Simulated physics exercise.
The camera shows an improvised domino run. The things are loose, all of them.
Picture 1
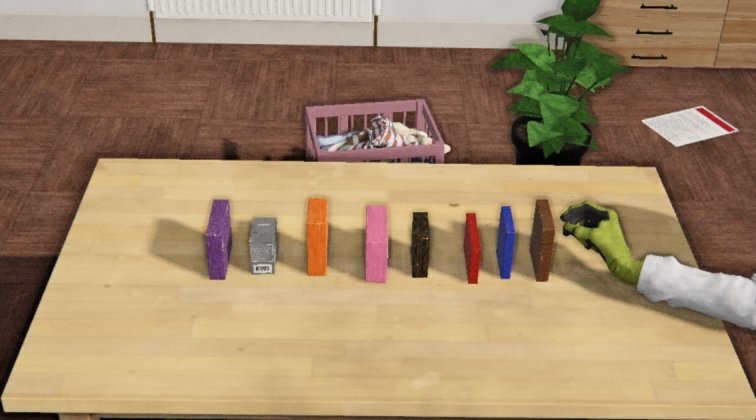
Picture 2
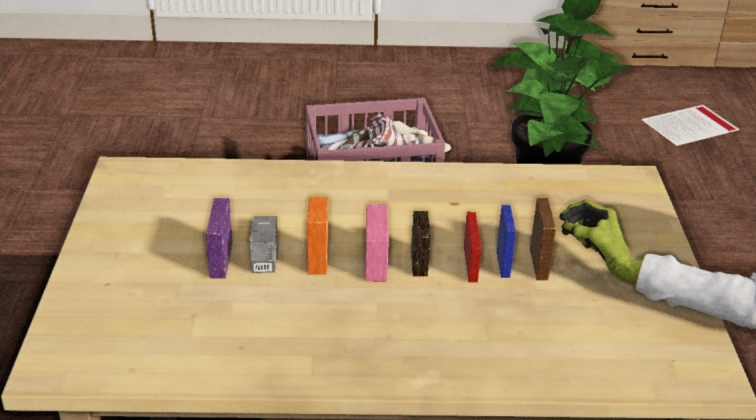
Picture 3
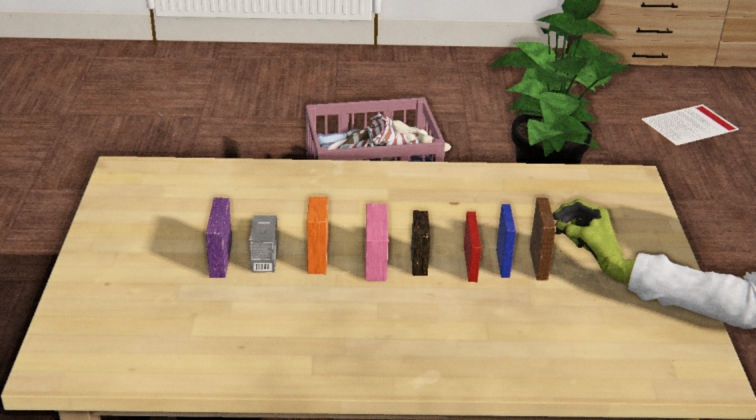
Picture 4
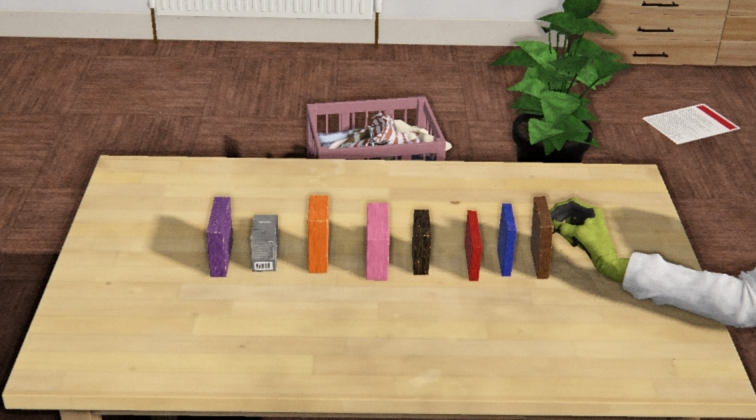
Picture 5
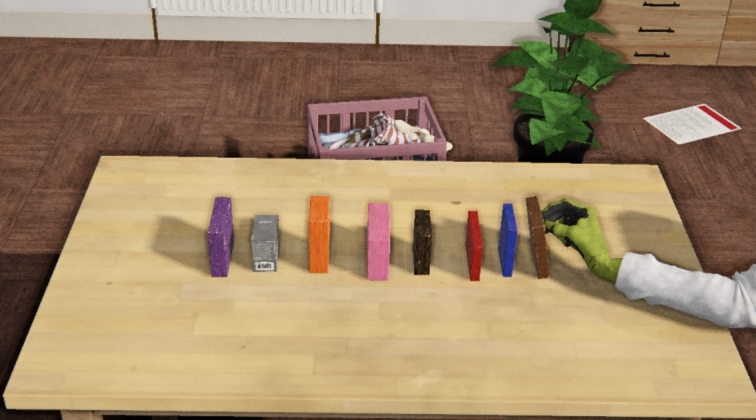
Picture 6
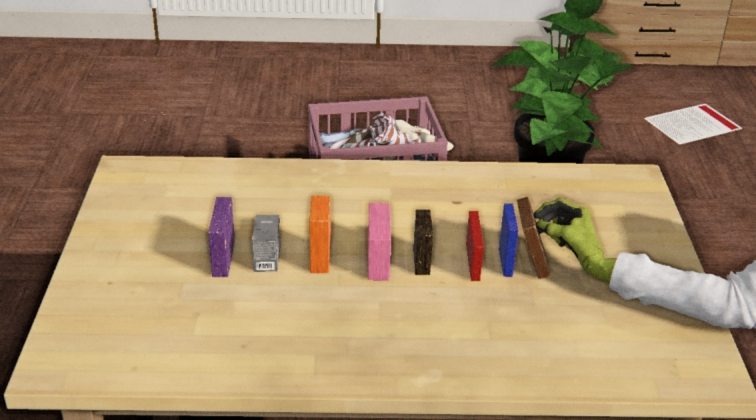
We see a row of eight upright blocks on a wooden table, with a green hand in a white sleeve at the right end. The hand moves left and pushes the brown board, which tilts leftward toward the blue one.
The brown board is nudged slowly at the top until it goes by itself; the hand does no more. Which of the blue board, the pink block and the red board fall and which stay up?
The blue board falls, the pink block stays up, the red board falls.
Then, 0.20 s past the last view, brown board 47° over; blue board rocked 29° from its first pose near (494, 241).
Then, 0.30 s past the last view, brown board 70° over; blue board rocked 65° from its first pose near (478, 249); red board rocked 59° from its first pose near (455, 250).
Then, 0.40 s past the last view, brown board 72° over; blue board rocked 70° from its first pose near (471, 250); red board on its side near (445, 257); black block rocked 8° from its first pose.
Finally, down or leaning hard on the table, blue board and red board; left askew, black block; the other 3 still in place. Final places as the last picture's camera would see them, blue board near (469, 252), pink block near (379, 241).
